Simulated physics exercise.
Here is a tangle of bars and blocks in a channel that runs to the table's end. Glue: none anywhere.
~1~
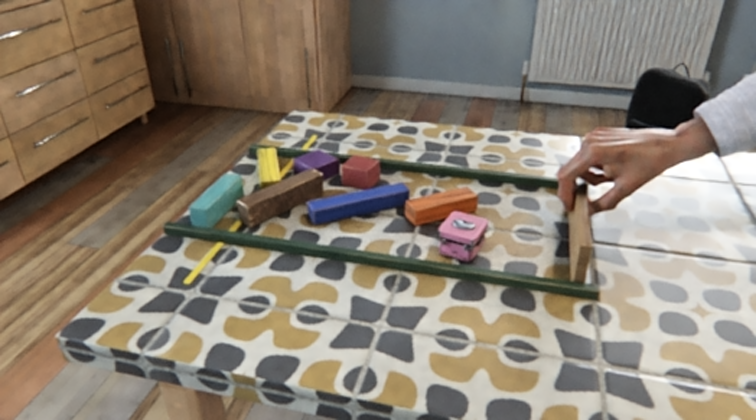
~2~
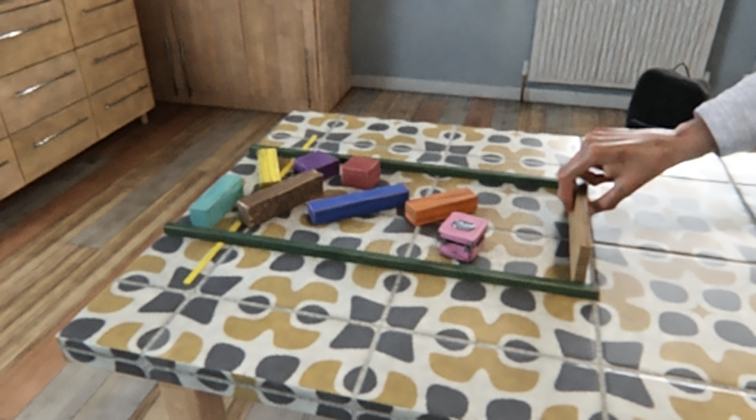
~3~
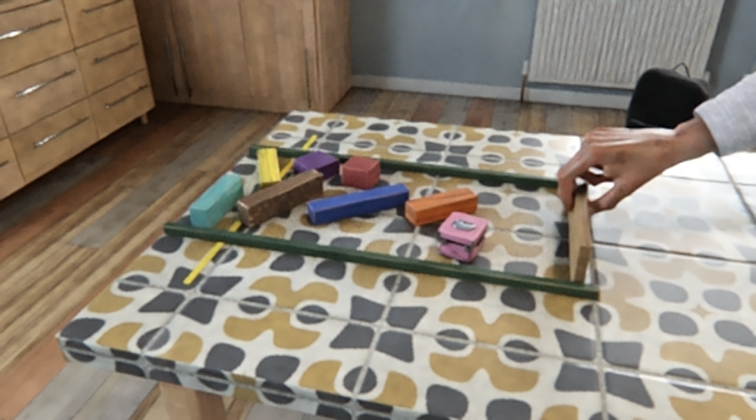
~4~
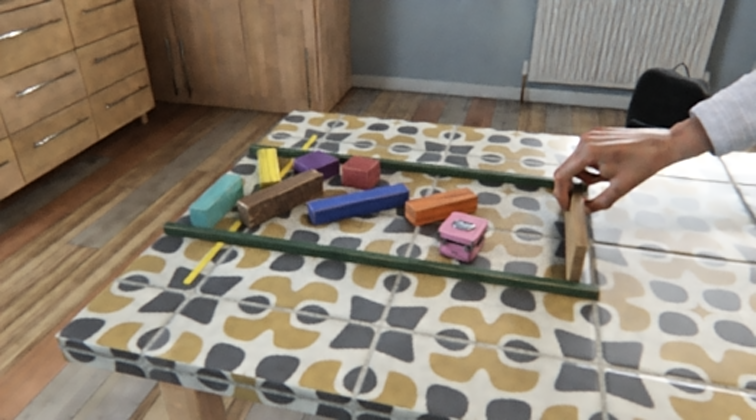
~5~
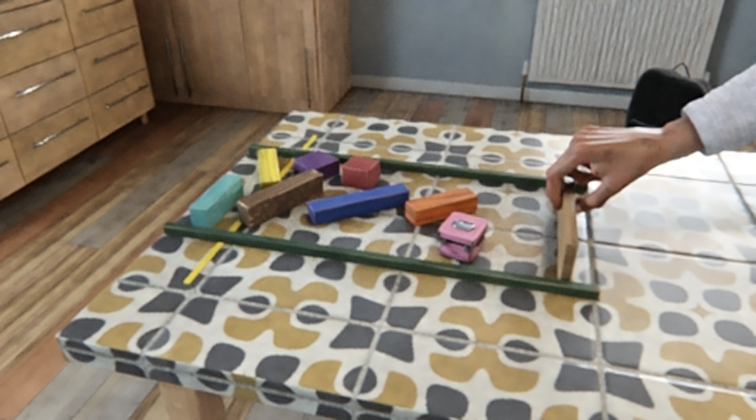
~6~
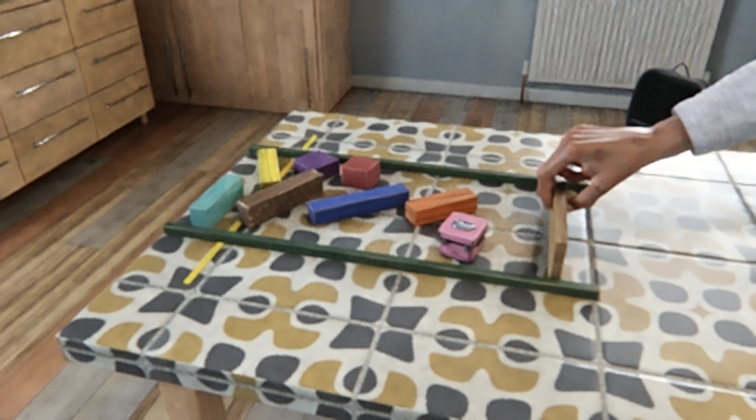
On a patterned table, a hand slides a wooden board left toward colourful blocks.
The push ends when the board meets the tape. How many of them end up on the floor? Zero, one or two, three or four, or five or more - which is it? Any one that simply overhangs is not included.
Dropped: Three or four.
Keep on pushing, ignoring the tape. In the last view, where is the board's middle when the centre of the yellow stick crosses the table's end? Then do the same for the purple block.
The middle is at (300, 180) when it's the yellow stick, and at (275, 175) when it's the purple block.
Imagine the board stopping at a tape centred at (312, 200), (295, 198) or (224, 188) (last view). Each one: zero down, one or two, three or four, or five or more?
Counts as listed: Not one / 1 or 2 / five or more.
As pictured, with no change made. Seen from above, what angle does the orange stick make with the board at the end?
About 30 degrees.
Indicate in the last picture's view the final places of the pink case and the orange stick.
Pink case: About (223, 209); orange stick: About (236, 188).
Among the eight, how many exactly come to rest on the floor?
Altogether the count is 4.
Soon after, none off yet; turquoise bar at rest near (218, 201); yellow stick at rest near (269, 172); brown bar at rest near (283, 197).
In the end, the number that fall off is three or four; gone, purple block, brown bar, yellow stick and turquoise bar.
